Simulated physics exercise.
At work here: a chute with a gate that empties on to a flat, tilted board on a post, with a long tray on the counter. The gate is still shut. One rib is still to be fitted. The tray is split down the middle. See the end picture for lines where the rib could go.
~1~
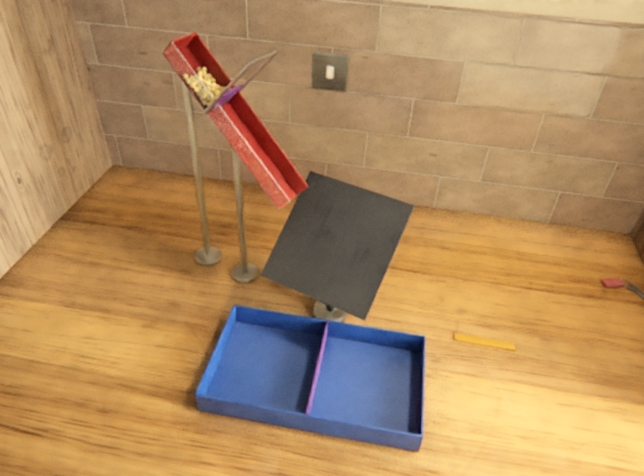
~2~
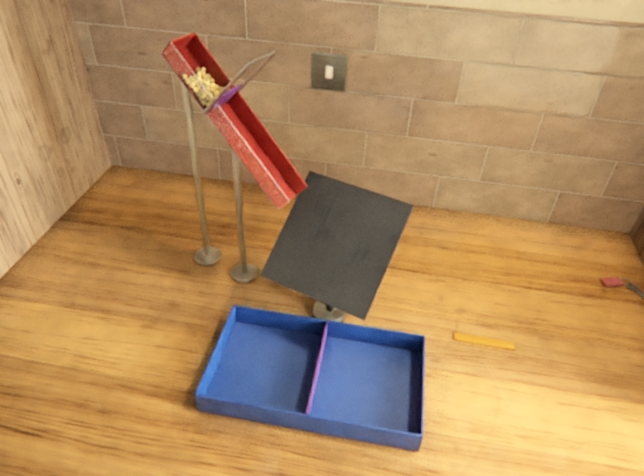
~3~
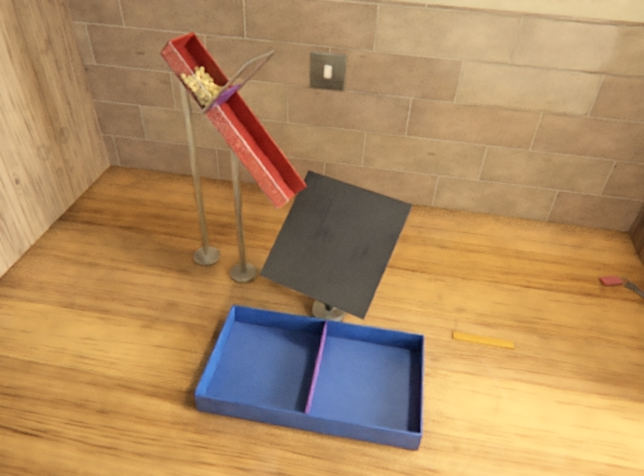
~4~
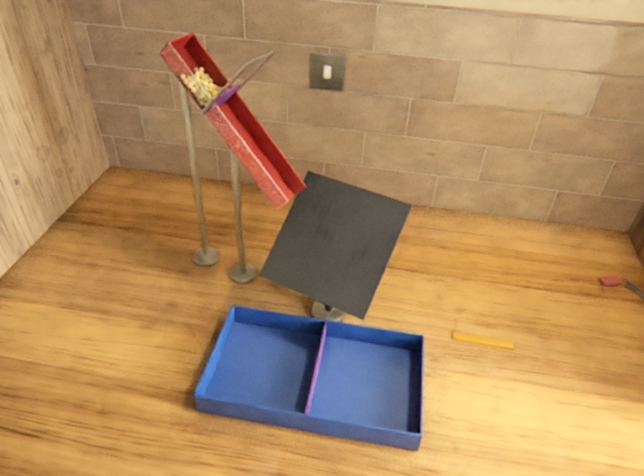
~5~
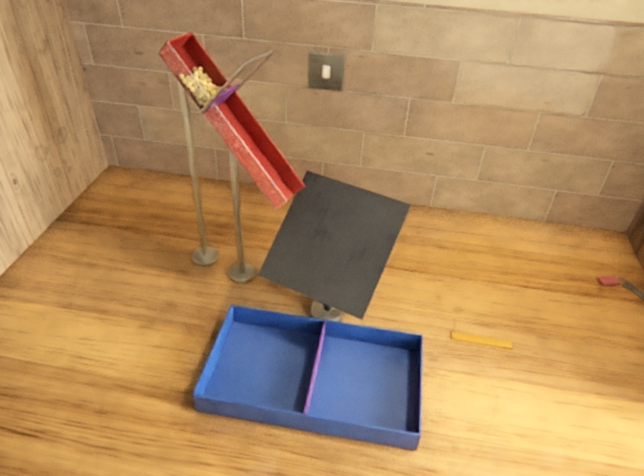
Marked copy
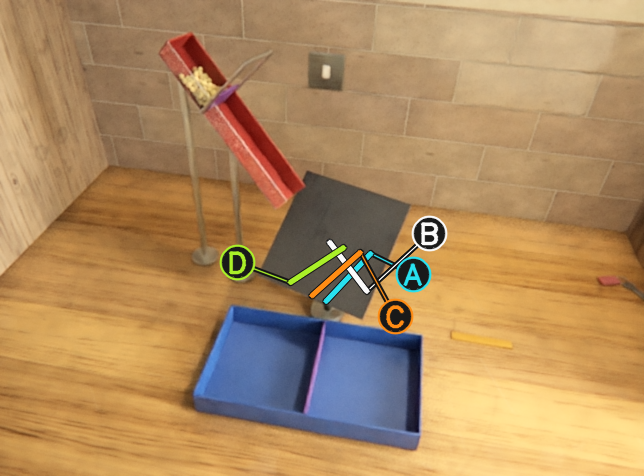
A wooden countertop against a brick-tiled wall, with a pale wood panel at left, is seen from above at an angle. A sloping red chute on two metal stands holds pale, bean-like pieces behind a closed gate at upper left, above a tilted dark board and a divided blue tray, with a yellow strip to the right. Nothing visibly moves except for a very slight shift of the view.
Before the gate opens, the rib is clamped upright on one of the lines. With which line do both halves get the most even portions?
Choose B.
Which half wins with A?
More lands on the left.
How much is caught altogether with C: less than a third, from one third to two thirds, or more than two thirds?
Line C gives more than two thirds.
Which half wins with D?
The left half.
On the marked copy, line A from (370, 253) to (326, 301); line B from (329, 242) to (366, 291); line C from (360, 252) to (311, 295); line D from (343, 247) to (290, 282).
For line A, of what is caught, nearly all in the left half, a small part in the right.
For line B, of what is caught, about half in the left half, about half in the right.
For line C, of what is caught, all in the left half, none in the right.
For line D, of what is caught, nearly all in the left half, a small part in the right.
